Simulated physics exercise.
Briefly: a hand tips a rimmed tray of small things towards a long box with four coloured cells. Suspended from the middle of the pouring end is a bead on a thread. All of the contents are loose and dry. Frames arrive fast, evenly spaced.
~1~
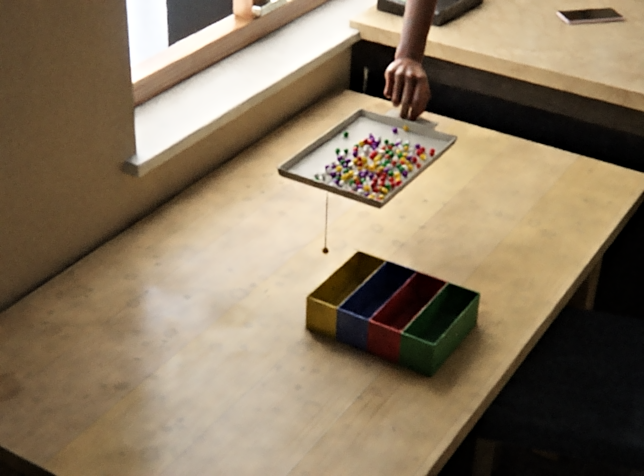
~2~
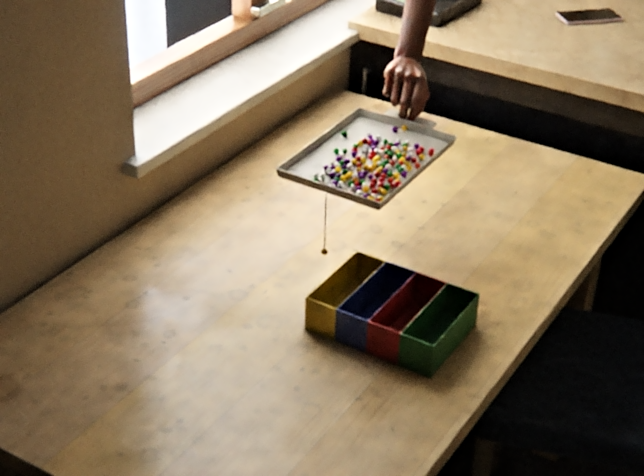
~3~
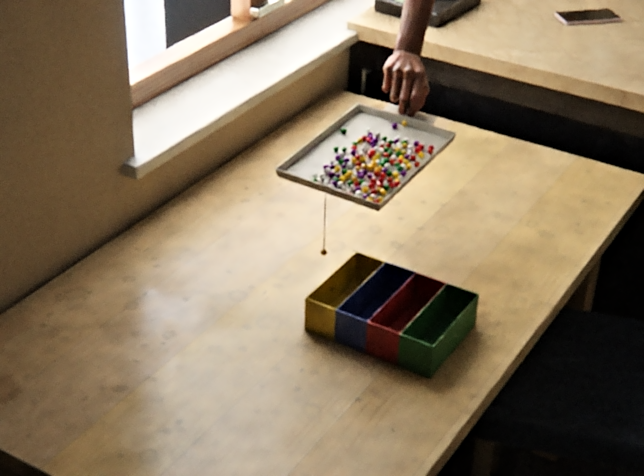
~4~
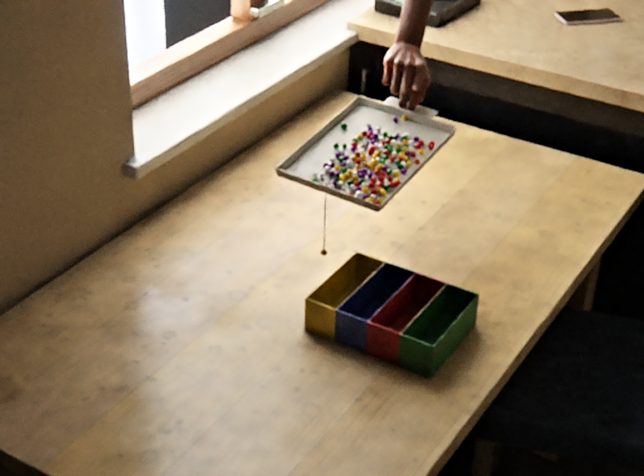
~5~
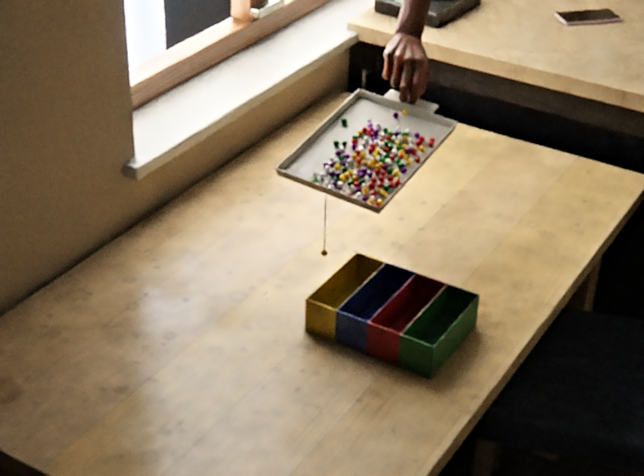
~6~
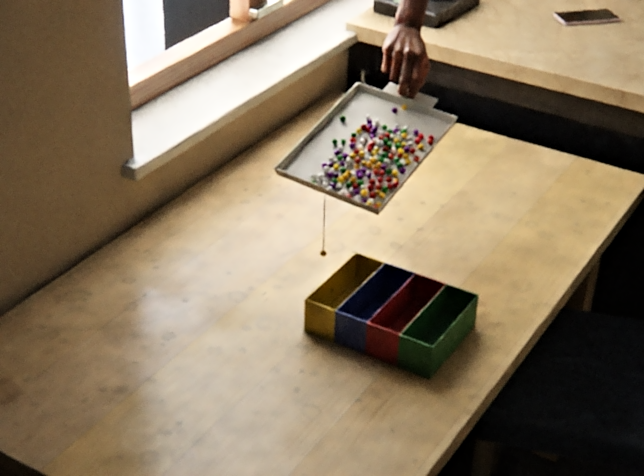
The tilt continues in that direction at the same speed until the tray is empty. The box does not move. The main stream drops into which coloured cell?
It drops into the blue cell.
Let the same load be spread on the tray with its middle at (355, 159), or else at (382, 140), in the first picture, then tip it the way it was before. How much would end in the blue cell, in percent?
50 % and 50 %.
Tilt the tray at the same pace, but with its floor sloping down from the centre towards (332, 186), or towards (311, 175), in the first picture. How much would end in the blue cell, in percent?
That comes to 0 per cent the first time and 0 per cent the second.
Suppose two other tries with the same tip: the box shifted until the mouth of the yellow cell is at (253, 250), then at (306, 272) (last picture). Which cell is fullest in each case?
For the first spot the answer is green, and for the second spot it is the cell in red.
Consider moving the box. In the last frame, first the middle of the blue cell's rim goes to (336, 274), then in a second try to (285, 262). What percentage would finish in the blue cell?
About 20% on the first try and 0% on the second.
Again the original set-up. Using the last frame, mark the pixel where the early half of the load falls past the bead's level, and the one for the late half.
I'd say around (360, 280) at first, then around (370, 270).
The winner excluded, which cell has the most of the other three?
Second comes the yellow cell.
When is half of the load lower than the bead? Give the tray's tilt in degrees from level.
Approx. reading: About 85°.
Soon after the last picture, tray tipped steeply; nearly all on the tray; a stray few falling or outside the box.
A little later, tray tipped right over; about a quarter on the tray; about a third in the blue cell; about a quarter in the yellow cell; a stray few in the red cell; about a quarter falling or outside the box.
Later still, tray tipped past a quarter turn; about half in the blue cell; about a third in the yellow cell; a stray few in the red cell; a small part falling or outside the box.
At rest, tray tipped past a quarter turn; about half in the blue cell; about a third in the yellow cell; a stray few in the red cell; none in the green cell; a small part outside the box.
